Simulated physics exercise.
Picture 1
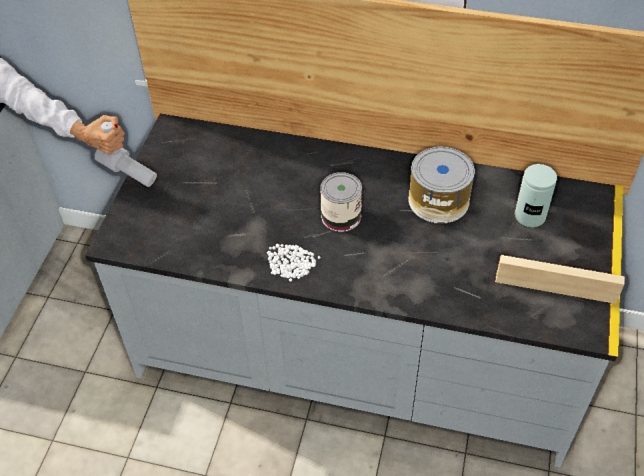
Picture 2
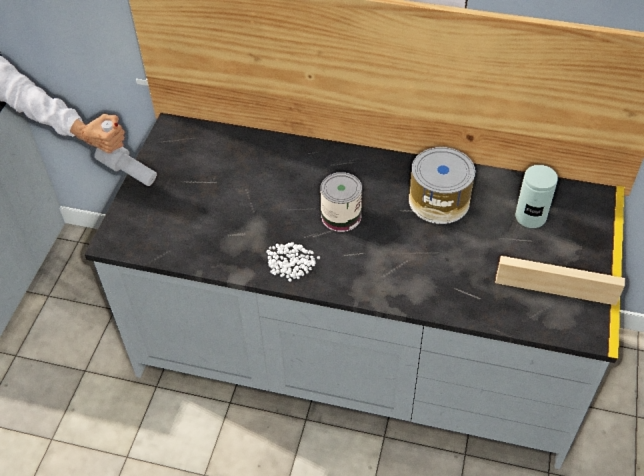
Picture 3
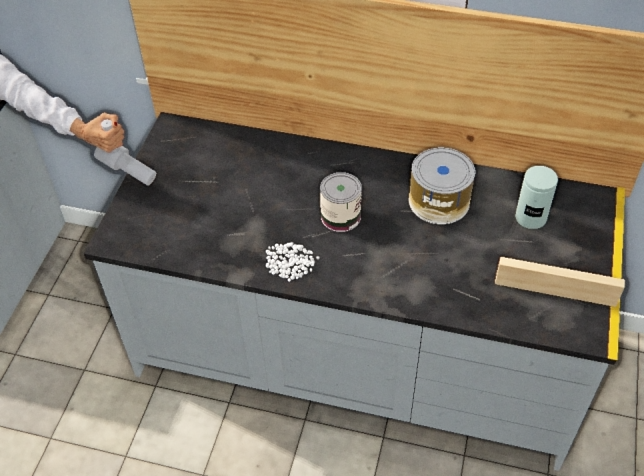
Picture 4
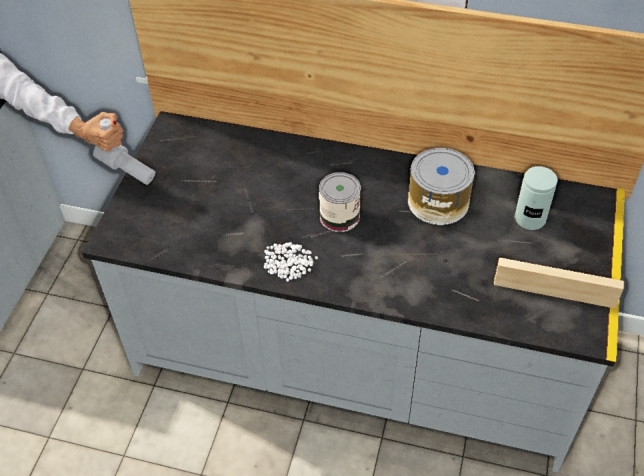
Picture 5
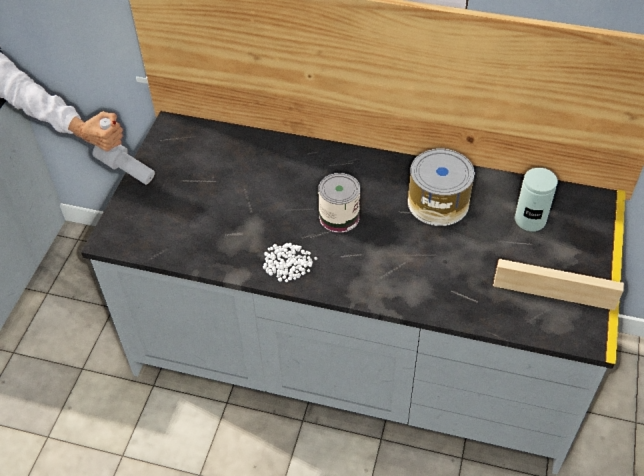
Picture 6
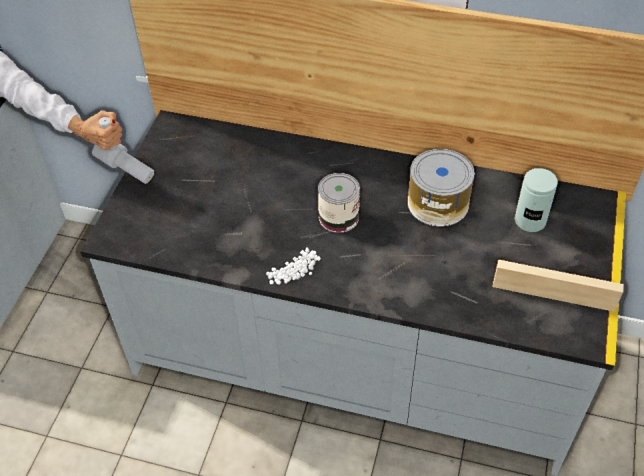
A hand in a white sleeve, at the left of a kitchen seen from above, holds a grey hair dryer angled down over a dark, streaked counter on pale blue-grey cabinets. A small tin, a larger gold and white tin, a mint-green canister and a wooden strip stand toward the right, with white beads near the middle. The beads lie still at first, then bunch into a narrower, slanted patch, while the view shifts very slightly.
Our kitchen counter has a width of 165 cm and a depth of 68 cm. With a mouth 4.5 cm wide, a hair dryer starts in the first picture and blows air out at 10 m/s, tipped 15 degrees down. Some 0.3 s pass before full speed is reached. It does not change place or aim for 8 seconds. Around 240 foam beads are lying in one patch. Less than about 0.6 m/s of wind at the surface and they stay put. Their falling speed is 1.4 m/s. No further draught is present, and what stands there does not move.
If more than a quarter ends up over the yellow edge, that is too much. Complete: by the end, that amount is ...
Not reached.
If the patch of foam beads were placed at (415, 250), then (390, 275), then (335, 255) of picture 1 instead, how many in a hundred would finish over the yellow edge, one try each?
It goes 90 %, then 70 %, then 70 %.
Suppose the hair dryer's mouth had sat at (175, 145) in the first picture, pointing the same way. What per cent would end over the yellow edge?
That gives roughly 0 % in the end.
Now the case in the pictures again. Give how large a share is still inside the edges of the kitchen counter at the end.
About 0 percent of them remain.
Then, 1.2 s after the last picture, 8 % are over the yellow edge; 99 % have settled or left.
Then, 2.2 s after the last picture, 9 % are over the yellow edge; 100 % have settled or left.
Then, 4.1 s after the last picture, 9 % are over the yellow edge; 100 % have settled or left.
Then, 7.7 s after the last picture, at the end, 9 % are over the yellow edge.
